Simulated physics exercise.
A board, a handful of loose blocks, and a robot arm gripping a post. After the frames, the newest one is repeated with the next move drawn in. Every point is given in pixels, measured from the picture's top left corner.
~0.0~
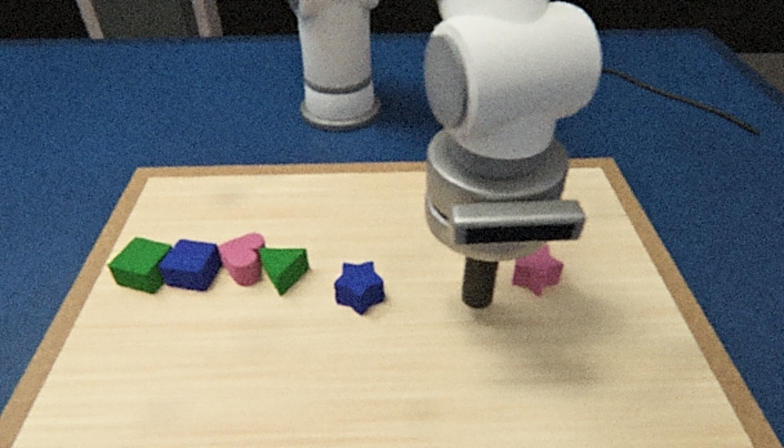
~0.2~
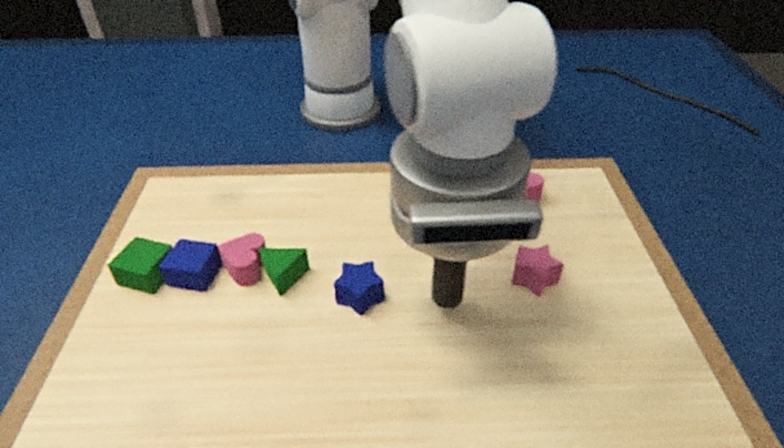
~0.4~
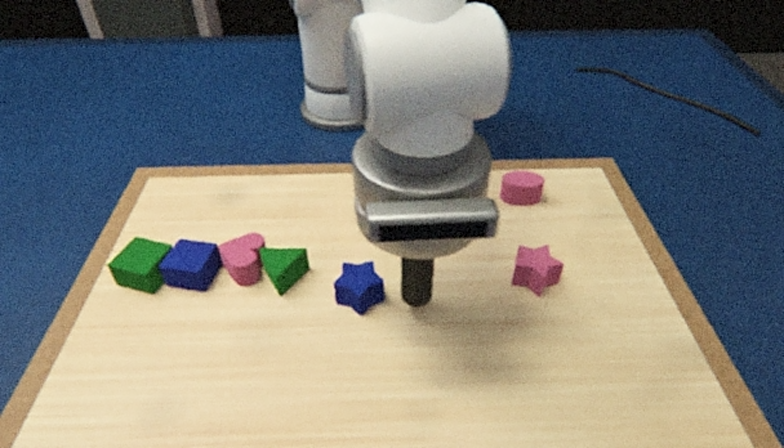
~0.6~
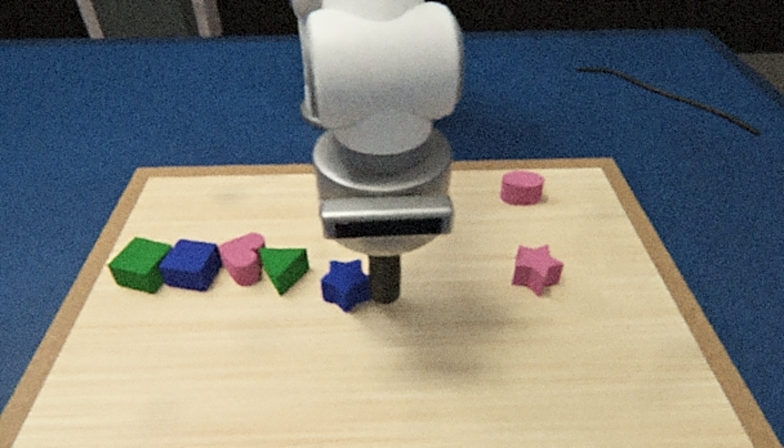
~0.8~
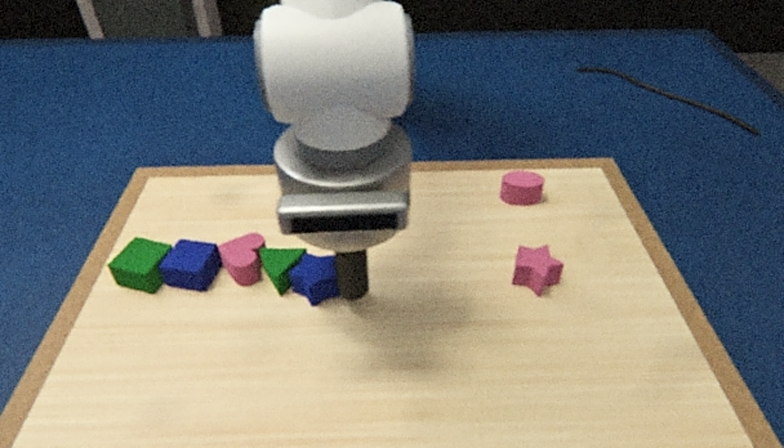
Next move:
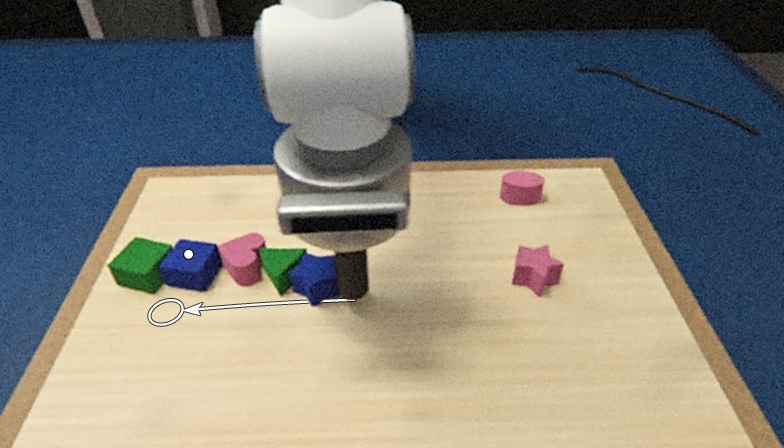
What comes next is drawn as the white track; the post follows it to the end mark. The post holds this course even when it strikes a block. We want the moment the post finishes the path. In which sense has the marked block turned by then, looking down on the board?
Viewed from above, counterclockwise.
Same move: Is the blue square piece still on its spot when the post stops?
Short answer: No.
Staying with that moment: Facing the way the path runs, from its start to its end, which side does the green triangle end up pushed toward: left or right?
The green triangle is shifted sideways to the right, facing along the path from start to end.
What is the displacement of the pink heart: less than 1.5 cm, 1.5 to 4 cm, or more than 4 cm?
The move is long, over 4 cm.
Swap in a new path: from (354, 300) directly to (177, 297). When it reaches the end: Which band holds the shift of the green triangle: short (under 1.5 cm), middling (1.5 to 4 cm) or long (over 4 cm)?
It gets moved over 4 cm.
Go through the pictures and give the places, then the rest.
In the first picture, lower end of the post at (477, 297), tops of blocks, blue square piece at (189, 254), pink heart at (242, 248), green triangle at (281, 257), blue star-shaped block at (359, 276).
In the second picture, post at (447, 297), blocks as before.
In the third picture, post at (416, 296), blocks as before.
In the fourth picture, post at (385, 293), blue star-shaped block at (345, 274).
In the fifth picture, post at (354, 289), blue square piece at (189, 254), pink heart at (242, 248), green triangle at (281, 257), blue star-shaped block at (315, 268).
The drawn path runs from (354, 300) directly to (166, 312); the dot is on the blue square piece.
What follows on the original path. One third of the way, post at (290, 292); blue square piece at (188, 246), turned 35° anticlockwise; pink heart at (225, 226), turned 15° clockwise; green triangle at (247, 243), turned 25° clockwise; blue star-shaped block at (263, 262), turned 35° clockwise.
Two thirds of the way, post at (227, 296); blue square piece at (188, 246), turned 35° anticlockwise; pink heart at (223, 220); green triangle at (243, 235), turned 60° clockwise; blue star-shaped block at (227, 262), turned 95° clockwise.
At the end, post at (162, 301); blue square piece at (188, 244), turned 40° anticlockwise; pink heart at (223, 220); green triangle at (243, 235), turned 60° clockwise; blue star-shaped block at (222, 263), turned 110° clockwise.
